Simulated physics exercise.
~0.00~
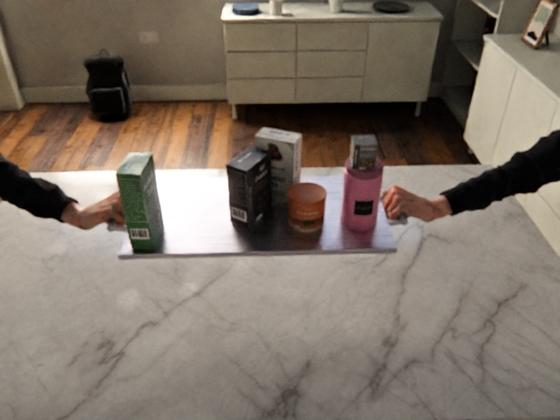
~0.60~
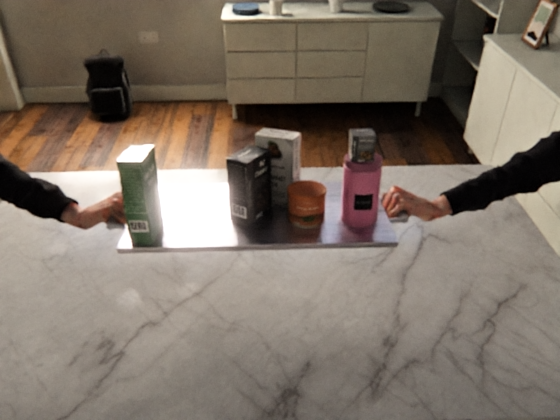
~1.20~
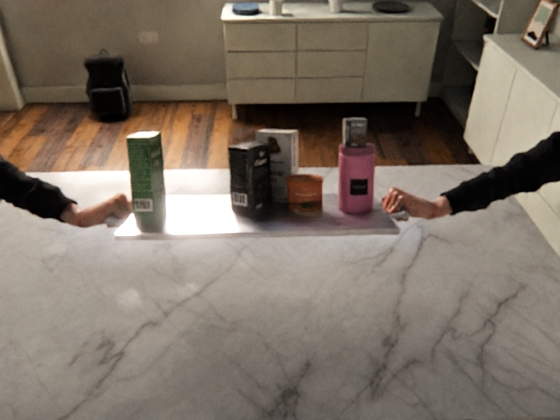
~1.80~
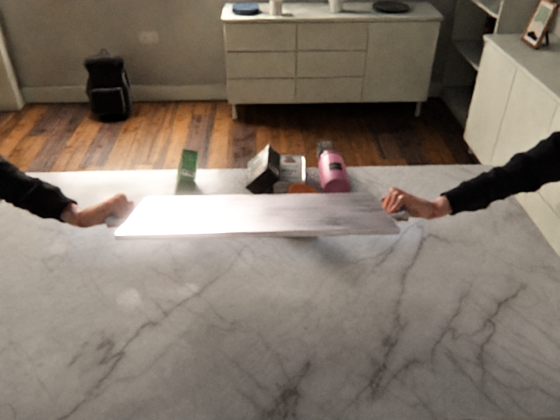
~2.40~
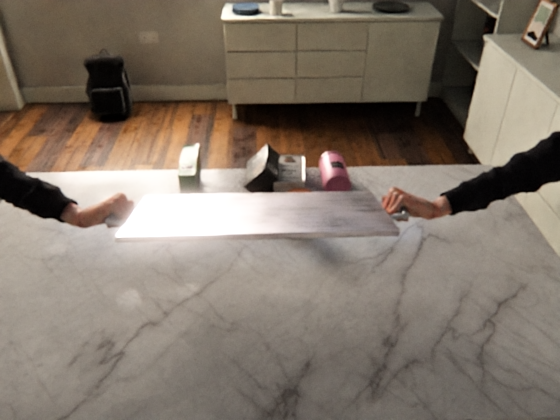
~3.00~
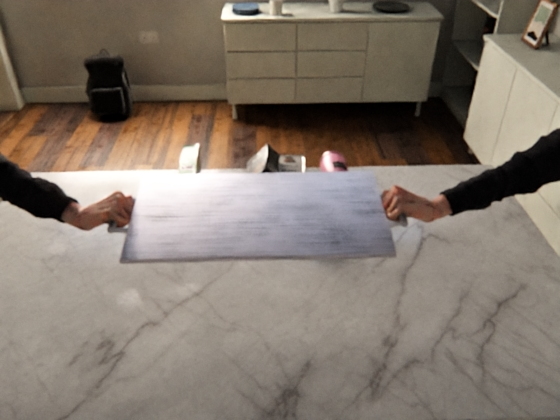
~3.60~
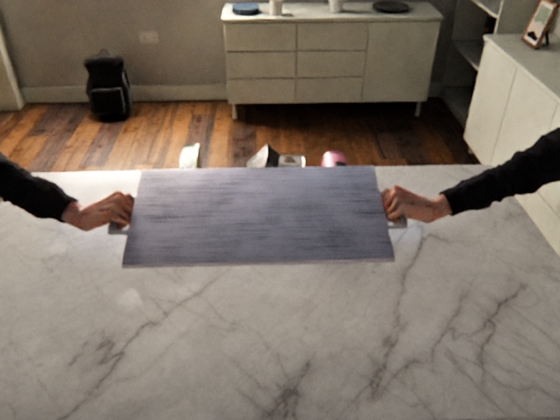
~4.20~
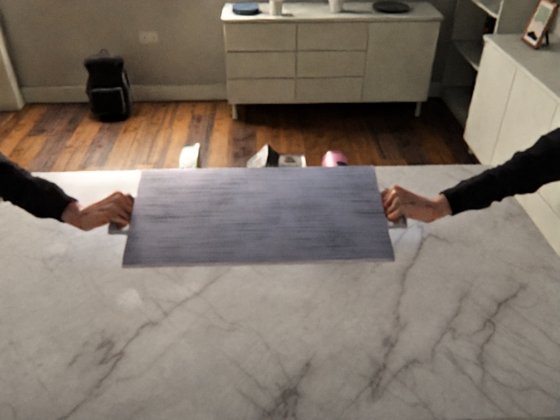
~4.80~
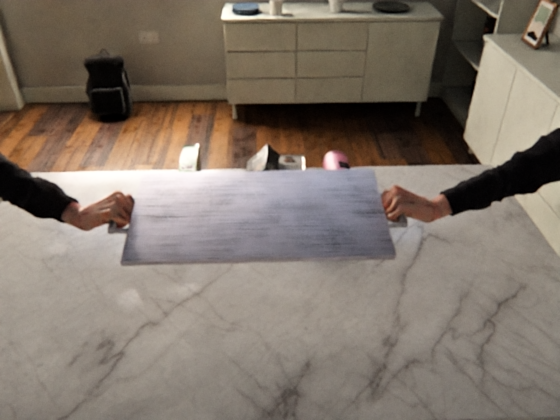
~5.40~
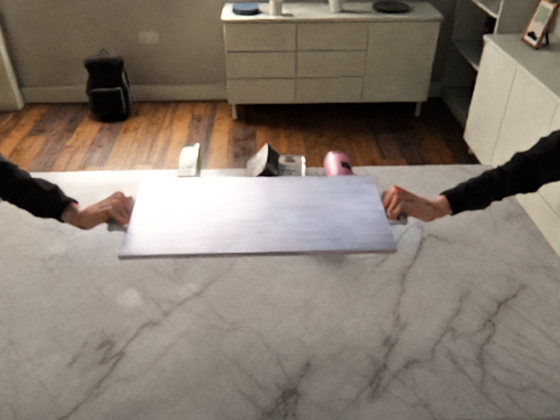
At the start, two hands hold a rimless tray over a marble counter, with a green carton, a black packet, a white packet, an orange tin, and a pink jar topped by a small grey packet standing on it. The tray tilts away from the viewer, and the items begin to lean and shift toward the far edge. They all go off that edge, and the carton, black packet and jar lie on their sides beyond it. The hands then tip the bare tray the opposite way, its surface facing the viewer and hiding much of the fallen items. After a pause, it eases back toward level, still held and empty.
